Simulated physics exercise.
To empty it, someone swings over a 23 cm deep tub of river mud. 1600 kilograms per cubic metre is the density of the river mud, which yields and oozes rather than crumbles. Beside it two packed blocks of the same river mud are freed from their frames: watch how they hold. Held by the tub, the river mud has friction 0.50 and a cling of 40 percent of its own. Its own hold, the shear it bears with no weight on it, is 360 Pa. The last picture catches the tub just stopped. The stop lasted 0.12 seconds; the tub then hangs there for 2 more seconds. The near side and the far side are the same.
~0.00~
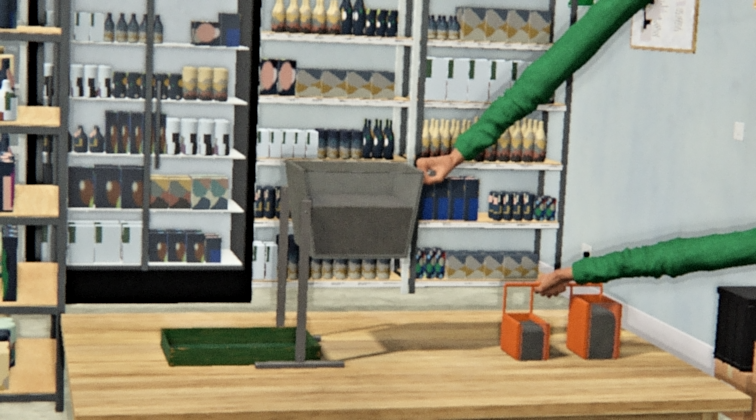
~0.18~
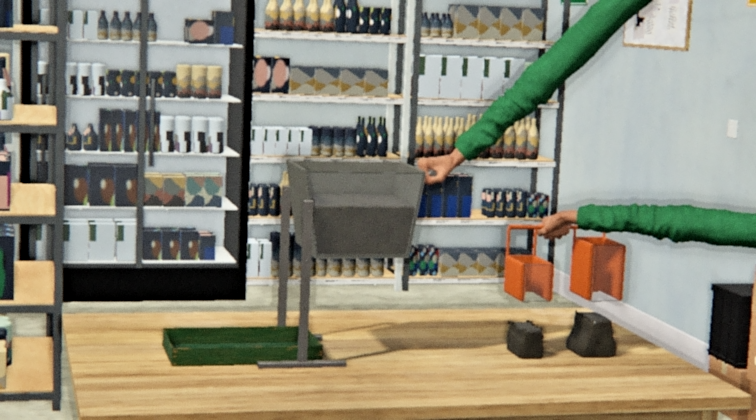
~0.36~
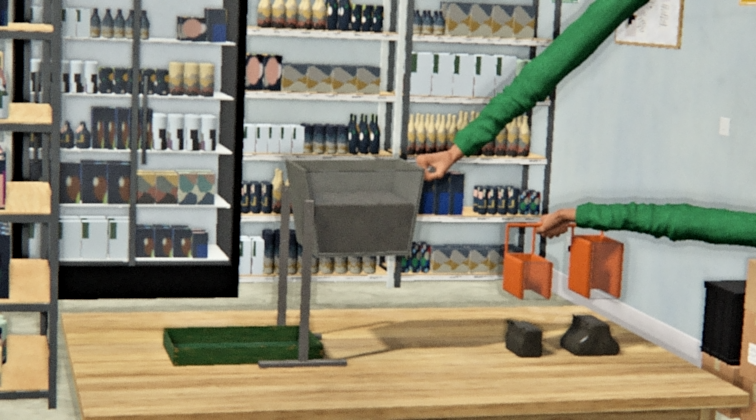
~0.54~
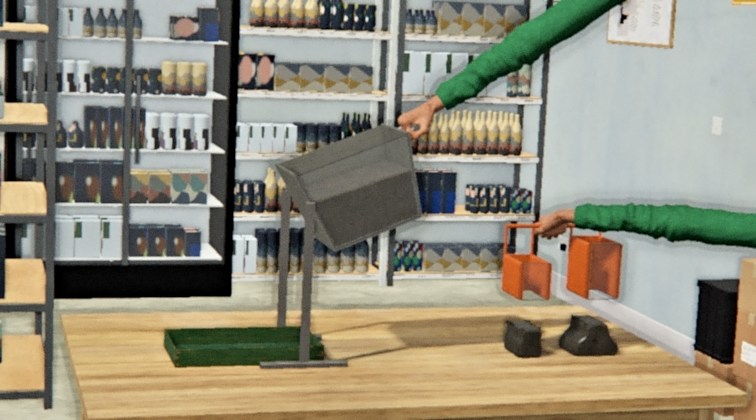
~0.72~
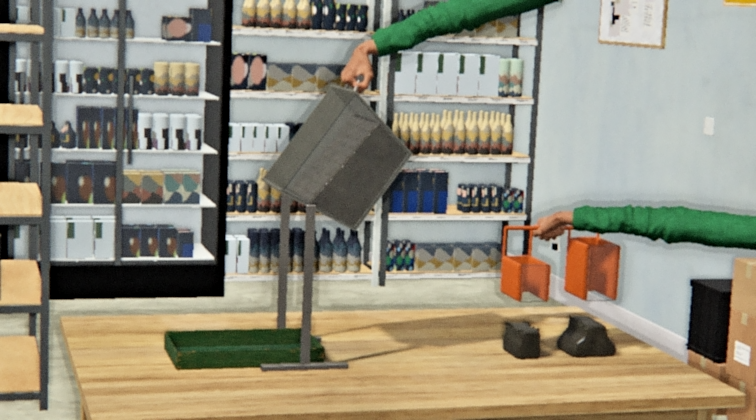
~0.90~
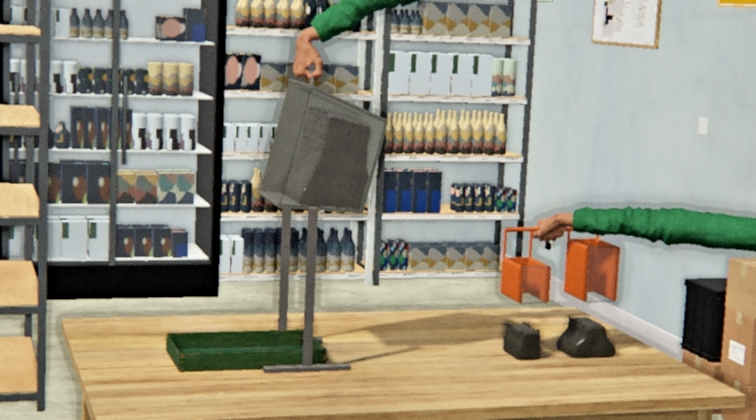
In a shop, one hand lifts orange holders off dark blocks, then another tilts a grey tub.
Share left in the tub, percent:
56 %.
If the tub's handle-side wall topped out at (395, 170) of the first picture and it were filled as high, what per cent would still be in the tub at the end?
About 85 % stays in the tub.
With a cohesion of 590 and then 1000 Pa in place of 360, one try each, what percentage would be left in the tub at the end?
First 65 %, second 100 %.
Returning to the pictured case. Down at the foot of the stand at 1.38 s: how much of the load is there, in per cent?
I'd say close to 2 per cent of it.
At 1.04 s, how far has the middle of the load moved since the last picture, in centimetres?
6 cm.
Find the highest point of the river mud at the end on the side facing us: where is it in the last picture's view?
Around (354, 172).
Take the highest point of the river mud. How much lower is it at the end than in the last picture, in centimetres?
Roughly 15 cm.
After 1.04 s, the tub is at 77 degrees and holds 95 %.
After 1.21 s, the tub is at 77 degrees and holds 65 %.
After 1.38 s, the tub is at 77 degrees and holds 56 %.
After 1.55 s, the tub is at 77 degrees and holds 56 %.
After 2.90 s, at the end, the tub is at 77 degrees and holds 56 %.
